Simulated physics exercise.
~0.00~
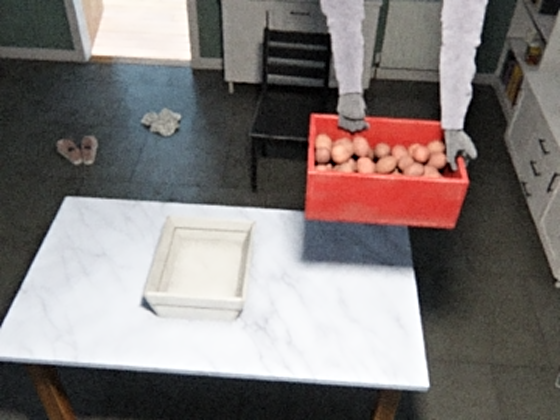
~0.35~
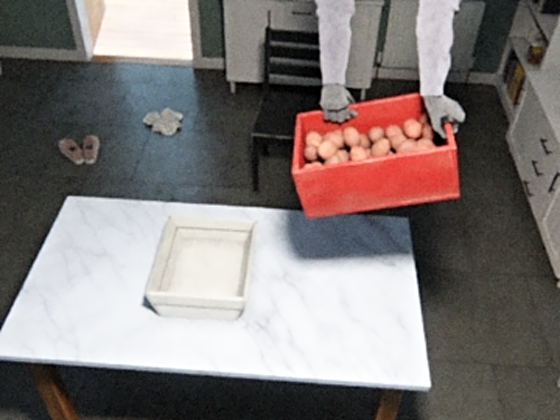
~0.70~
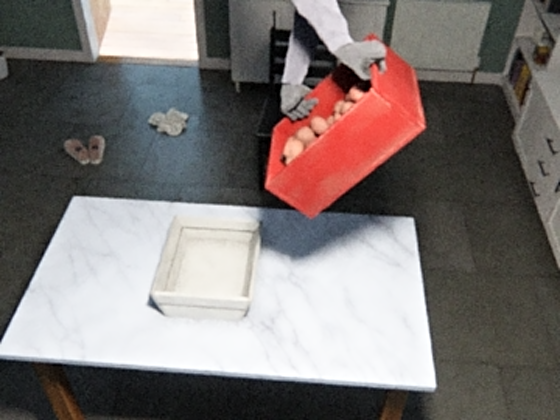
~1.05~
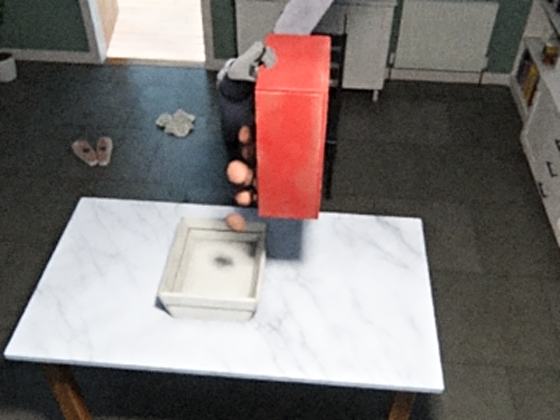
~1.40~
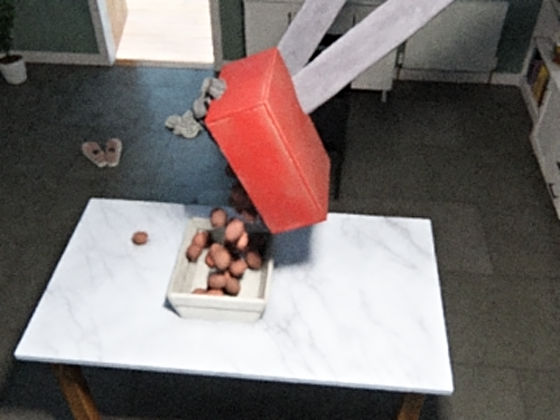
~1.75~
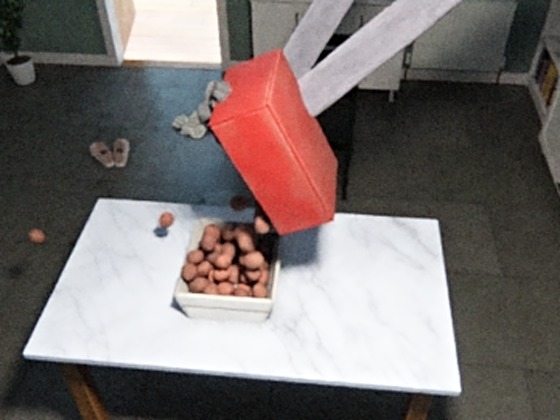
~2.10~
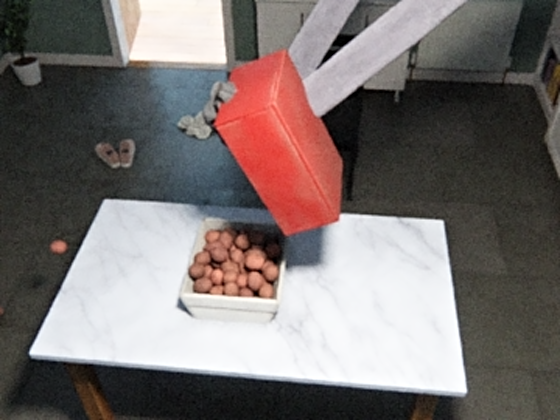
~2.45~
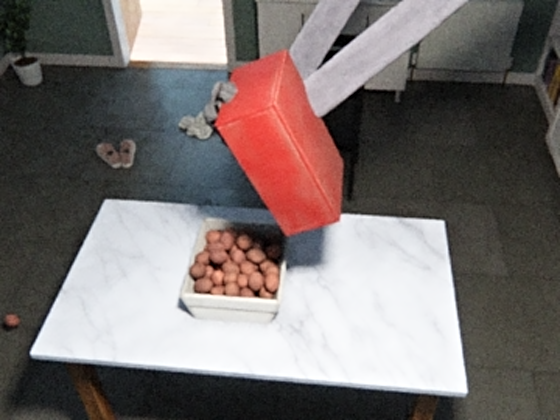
A worker in grey gloves tipped a red crate of potatoes over a white carton on a marble-topped table, and they tumbled in until it was heaped full, while a stray one rolled left across the floor and the crate hung upended.
